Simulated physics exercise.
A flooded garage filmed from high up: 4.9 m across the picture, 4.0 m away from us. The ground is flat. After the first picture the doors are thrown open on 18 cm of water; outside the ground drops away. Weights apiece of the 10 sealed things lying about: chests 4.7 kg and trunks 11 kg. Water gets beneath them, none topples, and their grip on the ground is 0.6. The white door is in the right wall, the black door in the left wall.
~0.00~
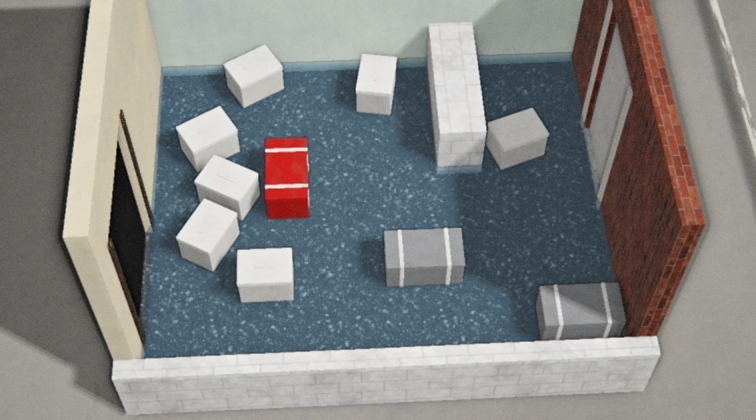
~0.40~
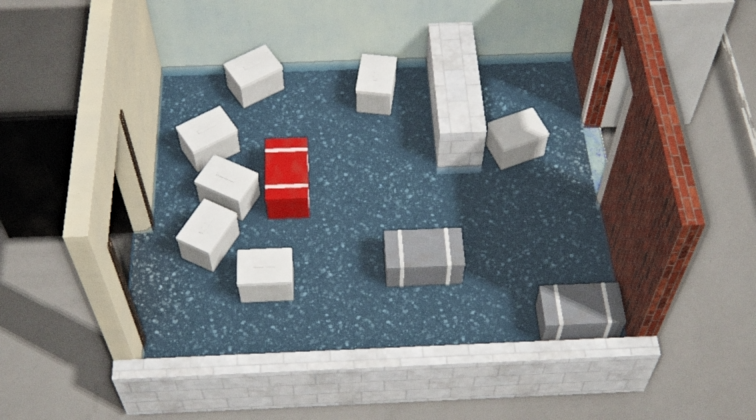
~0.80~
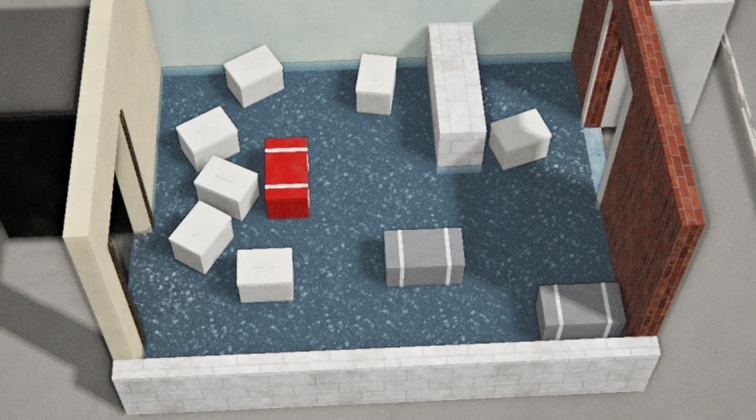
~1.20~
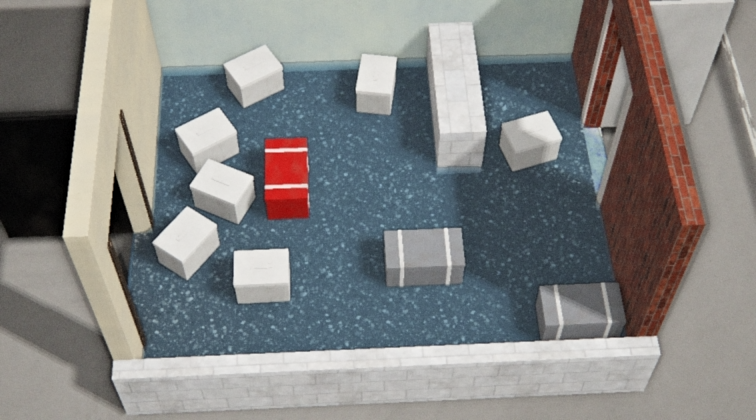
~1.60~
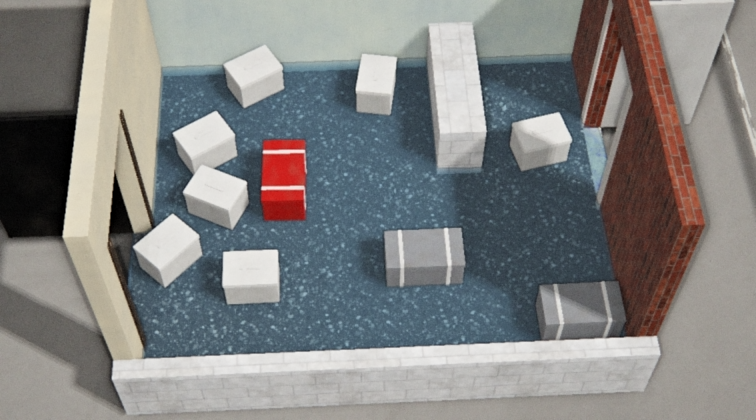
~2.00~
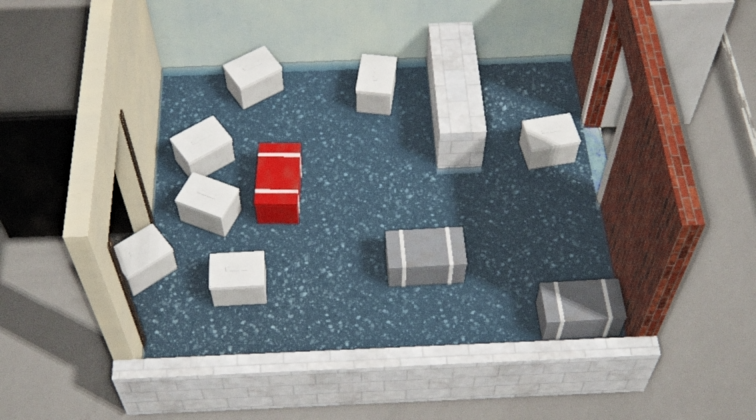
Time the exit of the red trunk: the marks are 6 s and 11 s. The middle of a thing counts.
That happens between the two times.
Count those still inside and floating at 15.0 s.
I count 4.
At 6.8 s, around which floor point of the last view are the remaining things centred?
Near (363, 212).
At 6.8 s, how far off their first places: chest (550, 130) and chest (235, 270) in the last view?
In that order: Gone out, gone out.
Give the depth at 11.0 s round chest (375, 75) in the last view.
Roughly 9 cm.
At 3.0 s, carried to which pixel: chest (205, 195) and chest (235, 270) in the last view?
Around (181, 221) and (199, 281).
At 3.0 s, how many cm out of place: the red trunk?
Roughly 30 cm by then.
After 3.0 s the red trunk is near (261, 185), 0.3 m from its start, afloat; 1 of 10 are out; 9 afloat.
After 6.8 s the red trunk is near (191, 244), 1.3 m from its start, afloat; 5 of 10 are out; 5 afloat.
After 11.0 s the red trunk has gone out (at 8.3 s); 6 of 10 are out; 4 afloat.
After 15.0 s the red trunk has gone out (at 8.3 s); 6 of 10 are out; 4 afloat.
